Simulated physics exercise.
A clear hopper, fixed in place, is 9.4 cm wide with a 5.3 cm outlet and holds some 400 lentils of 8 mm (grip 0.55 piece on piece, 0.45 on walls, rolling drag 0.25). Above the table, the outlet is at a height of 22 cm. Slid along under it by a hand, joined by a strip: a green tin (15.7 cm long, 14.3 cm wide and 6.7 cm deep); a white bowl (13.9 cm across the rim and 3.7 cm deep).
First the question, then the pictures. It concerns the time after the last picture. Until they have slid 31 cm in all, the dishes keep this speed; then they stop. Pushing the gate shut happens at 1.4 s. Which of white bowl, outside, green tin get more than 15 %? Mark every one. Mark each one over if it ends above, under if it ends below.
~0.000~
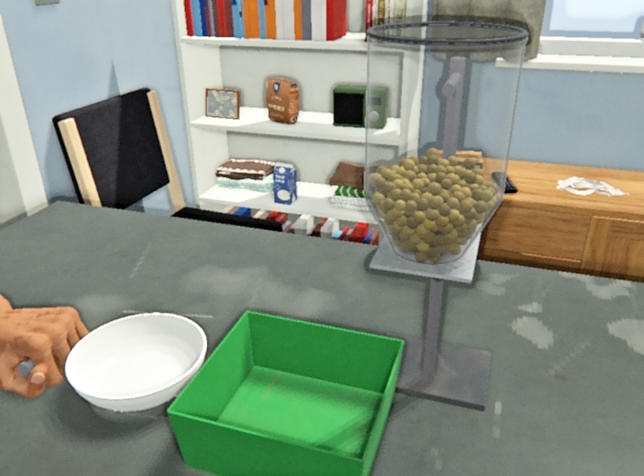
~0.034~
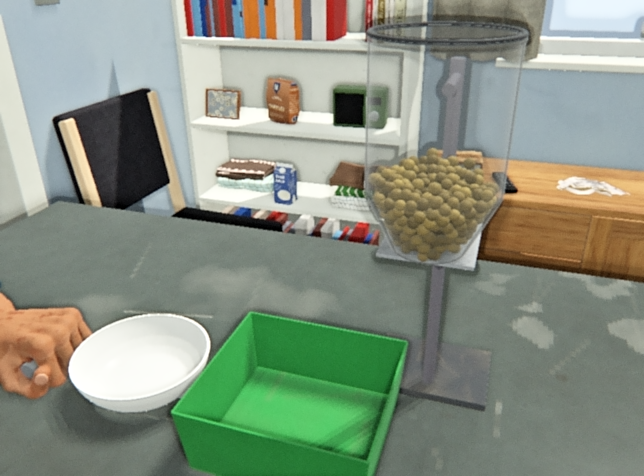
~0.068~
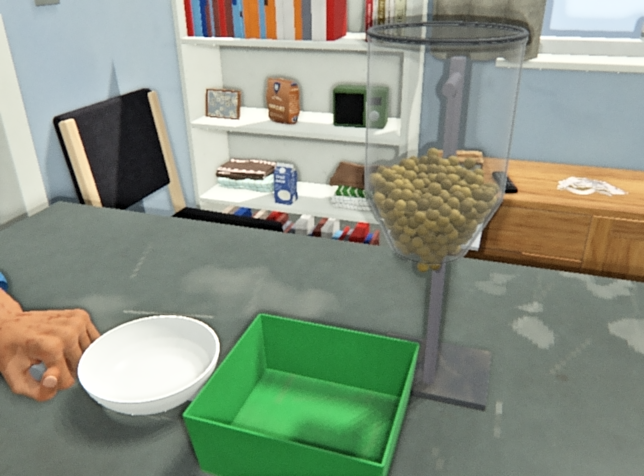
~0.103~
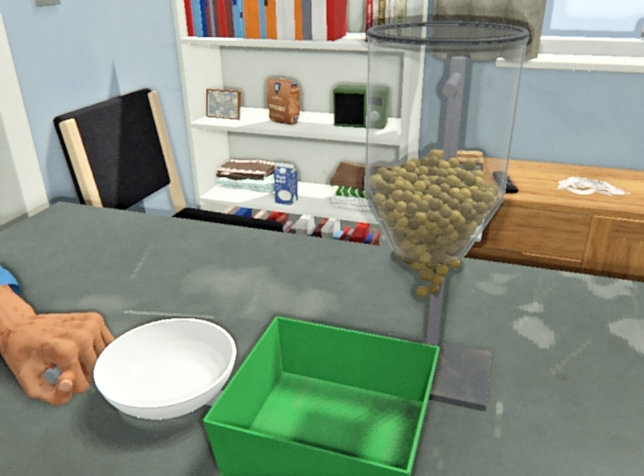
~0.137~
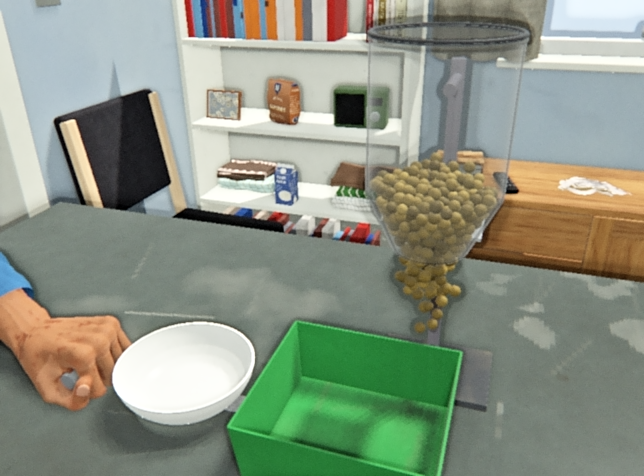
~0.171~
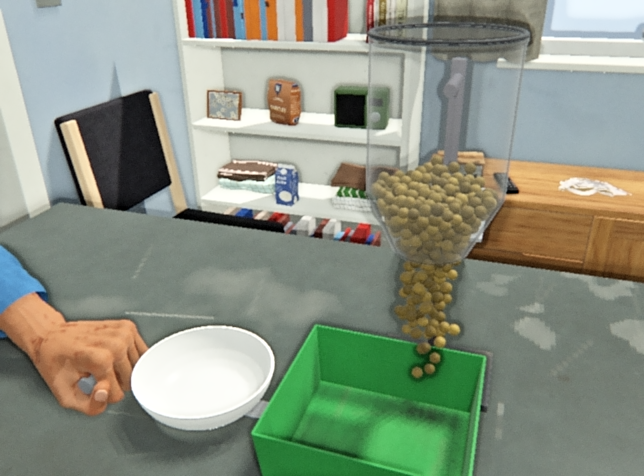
White bowl over, outside everything under, green tin over.
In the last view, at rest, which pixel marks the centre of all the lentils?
(467, 456), roughly.
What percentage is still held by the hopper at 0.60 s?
Some 0 %.
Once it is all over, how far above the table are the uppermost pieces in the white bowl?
I'd say close to 3.0 cm.
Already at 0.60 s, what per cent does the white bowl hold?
50 per cent.
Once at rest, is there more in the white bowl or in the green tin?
Of the two, more comes to rest in the white bowl.
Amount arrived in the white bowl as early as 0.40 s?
About 5 % so far.
After 0.40 s, green tin 40 %, white bowl 5 %, hopper 25 %, in the air 30 %; middle of all pieces on or above the table near (448, 363).
Then, at 0.60 s, green tin 40 %, white bowl 50 %, in the air 10 %; middle of all pieces on or above the table near (502, 454).
After 0.77 s, green tin 40 %, white bowl 55 %, outside 5 %; middle of all pieces on or above the table near (510, 467).
After 0.94 s, green tin 40 %, white bowl 55 %, outside 5 %; middle of all pieces on or above the table near (510, 467).
At rest (2.0 s), green tin 40 %, white bowl 55 %, outside 5 %, hopper 0 %.
